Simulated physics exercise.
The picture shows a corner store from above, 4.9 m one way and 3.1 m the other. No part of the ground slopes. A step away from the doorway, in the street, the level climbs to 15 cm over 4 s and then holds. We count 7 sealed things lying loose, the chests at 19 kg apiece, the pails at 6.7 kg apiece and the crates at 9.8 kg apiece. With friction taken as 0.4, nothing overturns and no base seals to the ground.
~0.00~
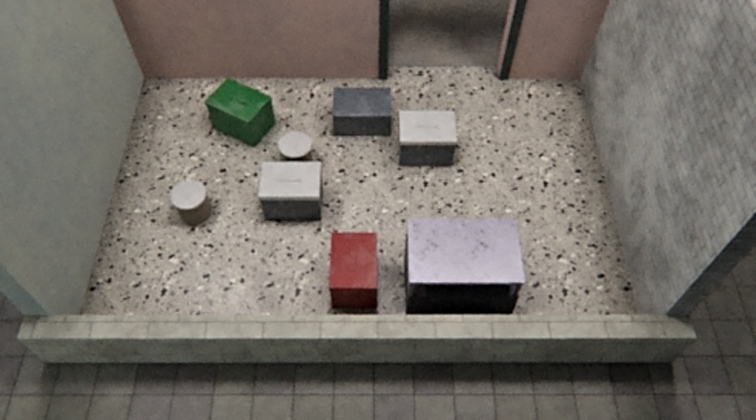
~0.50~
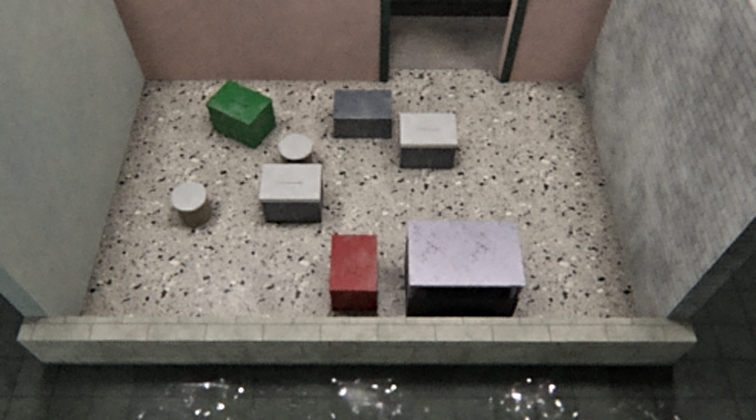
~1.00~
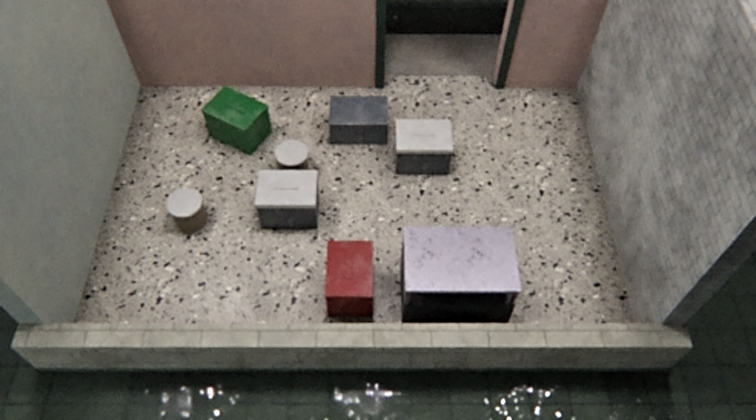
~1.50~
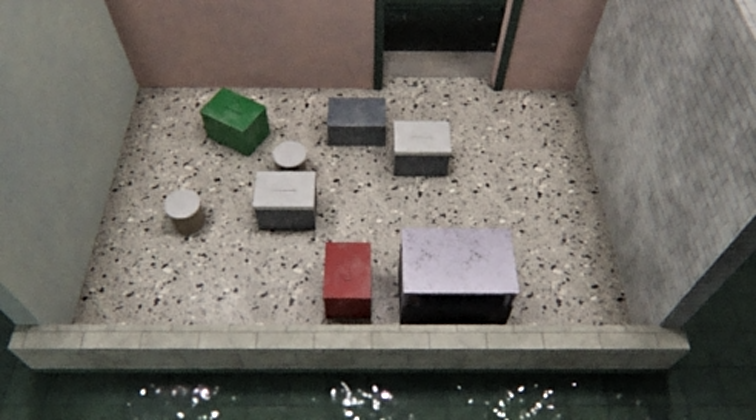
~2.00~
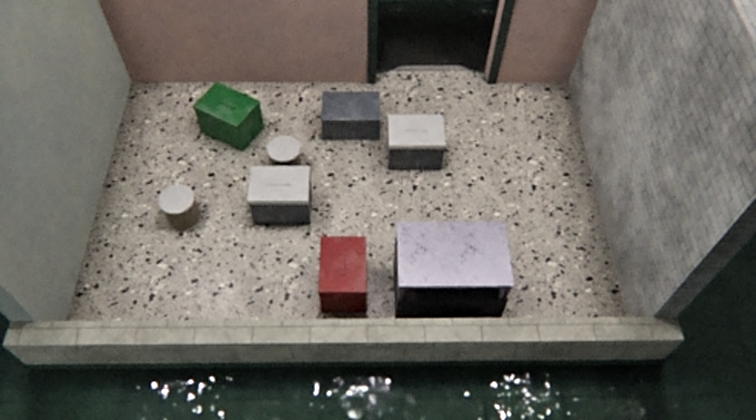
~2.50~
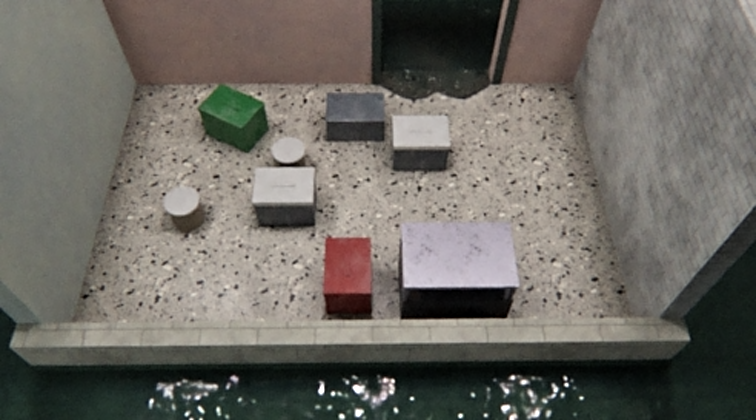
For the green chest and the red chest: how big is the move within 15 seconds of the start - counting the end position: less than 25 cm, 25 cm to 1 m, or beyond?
By the end, the green chest has hardly budged and the red chest has gone a long way.
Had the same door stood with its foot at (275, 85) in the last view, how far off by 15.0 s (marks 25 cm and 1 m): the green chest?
With that change, the green chest edges a short distance.
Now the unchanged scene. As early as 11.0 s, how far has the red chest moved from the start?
I'd guess some 0 cm by then.
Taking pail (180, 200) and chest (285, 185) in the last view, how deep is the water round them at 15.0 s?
Around 7 cm and 8 cm.
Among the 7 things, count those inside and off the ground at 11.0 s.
1.
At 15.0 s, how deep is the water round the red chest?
I'd put it at about 9 cm.
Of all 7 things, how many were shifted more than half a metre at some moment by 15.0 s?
Total: 3.
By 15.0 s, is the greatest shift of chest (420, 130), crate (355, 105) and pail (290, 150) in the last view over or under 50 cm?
Order as asked: Above, above, within.
After 3.5 s the green chest is near (231, 105), 0.0 m from its start, aground; the red chest is near (348, 265), 0.0 m from its start, aground; 0 afloat.
After 6.8 s the green chest is near (231, 105), 0.0 m from its start, aground; the red chest is near (348, 265), 0.0 m from its start, aground; 0 afloat.
After 11.0 s the green chest is near (231, 105), 0.0 m from its start, aground; the red chest is near (348, 265), 0.0 m from its start, aground; 1 afloat.
After 15.0 s the green chest is near (231, 105), 0.0 m from its start, aground; the red chest is near (165, 291), 1.5 m from its start, afloat; 2 afloat.
